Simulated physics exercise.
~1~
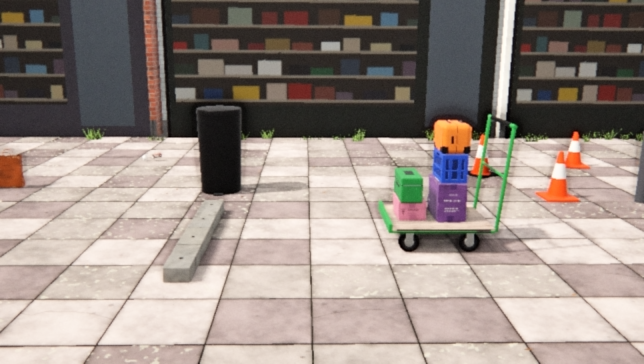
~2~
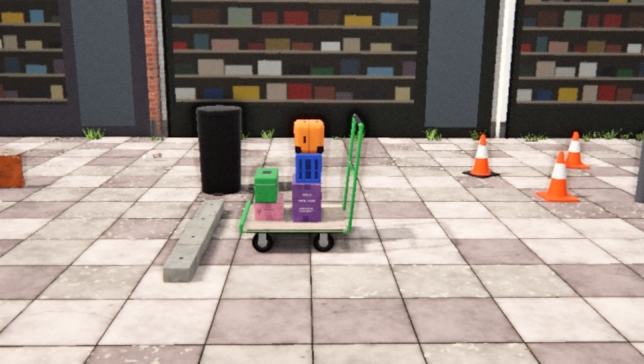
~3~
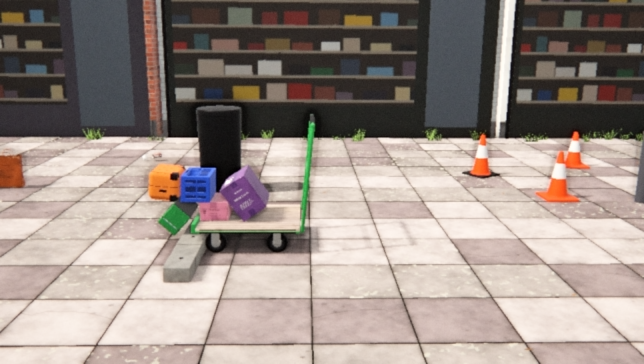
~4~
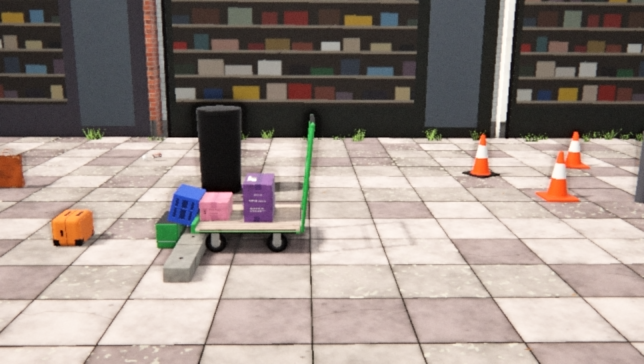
The clip opens on a paved area before shelves of colourful boxes, where a green-handled flatbed trolley carries an orange suitcase atop a blue crate and purple parcel, with a green toolbox on a pink parcel at the left. The trolley rolls left toward a grey beam lying near a black cylinder. It stops at the beam, and the load pitches forward, the suitcase, crate and toolbox tumbling over the front while the purple parcel tilts. The suitcase ends on the paving farthest left, with the toolbox upside down by the beam and the crate tipped against the deck's front. The purple parcel settles upright beside the pink one, both still aboard.
